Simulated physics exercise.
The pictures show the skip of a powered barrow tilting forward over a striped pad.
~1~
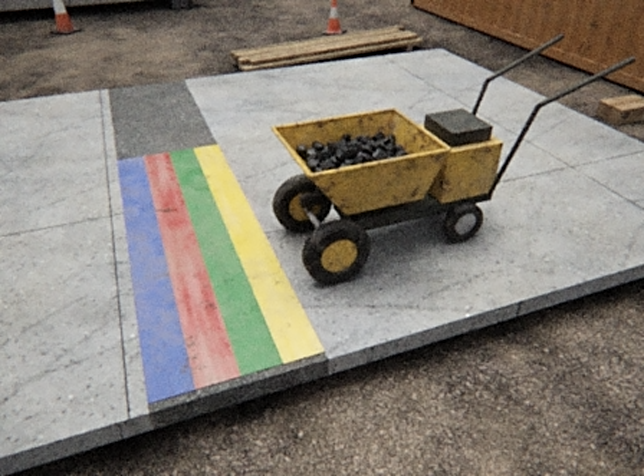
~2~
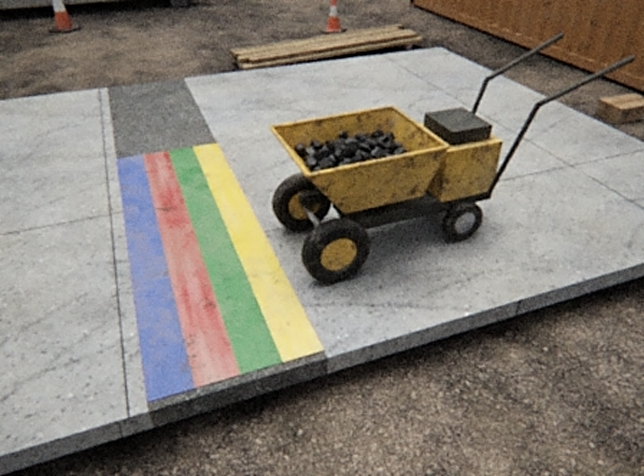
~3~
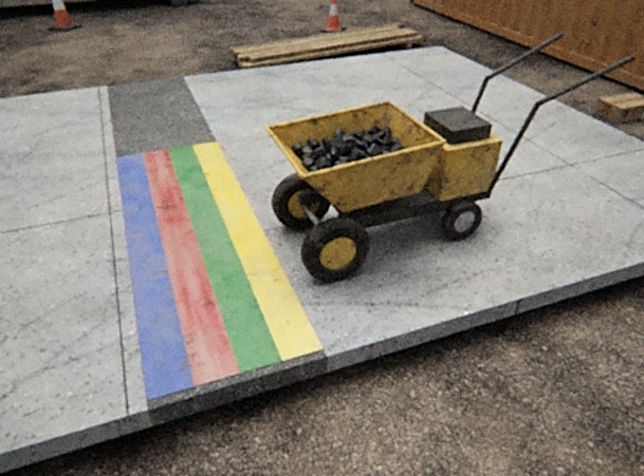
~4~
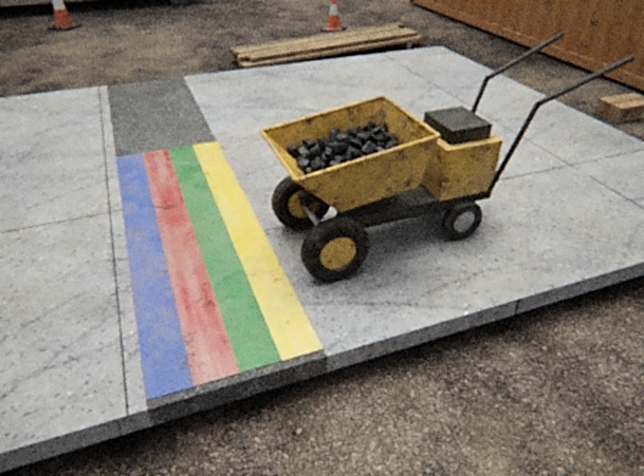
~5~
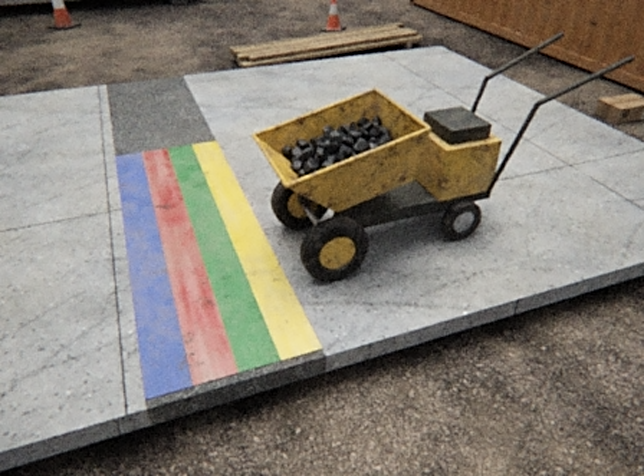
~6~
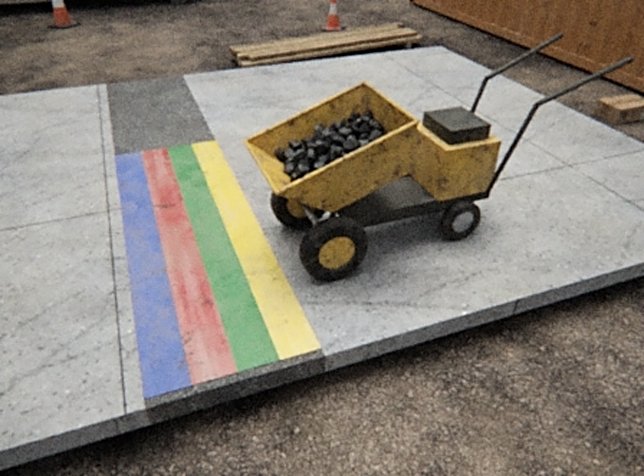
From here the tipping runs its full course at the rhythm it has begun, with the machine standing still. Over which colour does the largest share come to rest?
Most covered: The red band.
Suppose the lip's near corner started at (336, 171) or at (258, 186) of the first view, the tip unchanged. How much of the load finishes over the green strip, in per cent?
Near 30 % and 0 %.
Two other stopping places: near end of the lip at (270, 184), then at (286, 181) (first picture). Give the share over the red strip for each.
First some 20, then 30 per cent.
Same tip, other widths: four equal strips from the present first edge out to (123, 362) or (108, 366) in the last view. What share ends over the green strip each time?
The first gives 30 %, the second 30 %.
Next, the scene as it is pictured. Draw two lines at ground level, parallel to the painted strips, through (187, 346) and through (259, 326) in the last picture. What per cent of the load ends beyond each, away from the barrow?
Roughly 30 per cent, and 80 per cent.
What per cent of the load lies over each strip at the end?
Yellow strip near 0; green strip near 20; red strip near 35; blue strip near 20.
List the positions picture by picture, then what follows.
In the first frame, lip of the skip at (310, 176), level; top of the load at (367, 161), lumps of coal; yellow strip at (287, 319); green strip at (248, 329); red strip at (207, 340); blue strip at (164, 352).
In the second frame, lip of the skip at (308, 176), level; top of the load at (366, 159).
In the third frame, lip of the skip at (303, 177), tipped barely; top of the load at (363, 157).
In the fourth frame, lip of the skip at (296, 181), tipped a little; top of the load at (367, 146).
In the fifth frame, lip of the skip at (287, 186), tipped a little; top of the load at (359, 144).
In the sixth frame, lip of the skip at (277, 193), tipped clearly; top of the load at (363, 138); yellow strip at (284, 315); green strip at (245, 326); red strip at (204, 336); blue strip at (161, 348).
Soon after the last picture, skip tipped steeply; all in the skip.
A little later, skip tipped right over; most in the skip; a small part over the green strip; a small part over the red strip; a stray few over the blue strip.
Later still, skip tipped right over; about a quarter in the skip; about a quarter over the green strip; about a third over the red strip; about a quarter over the blue strip; a stray few off the paint.
By the end, skip tipped right over; about a quarter in the skip; none over the yellow strip; about a quarter over the green strip; about a third over the red strip; about a quarter over the blue strip; a small part off the paint.
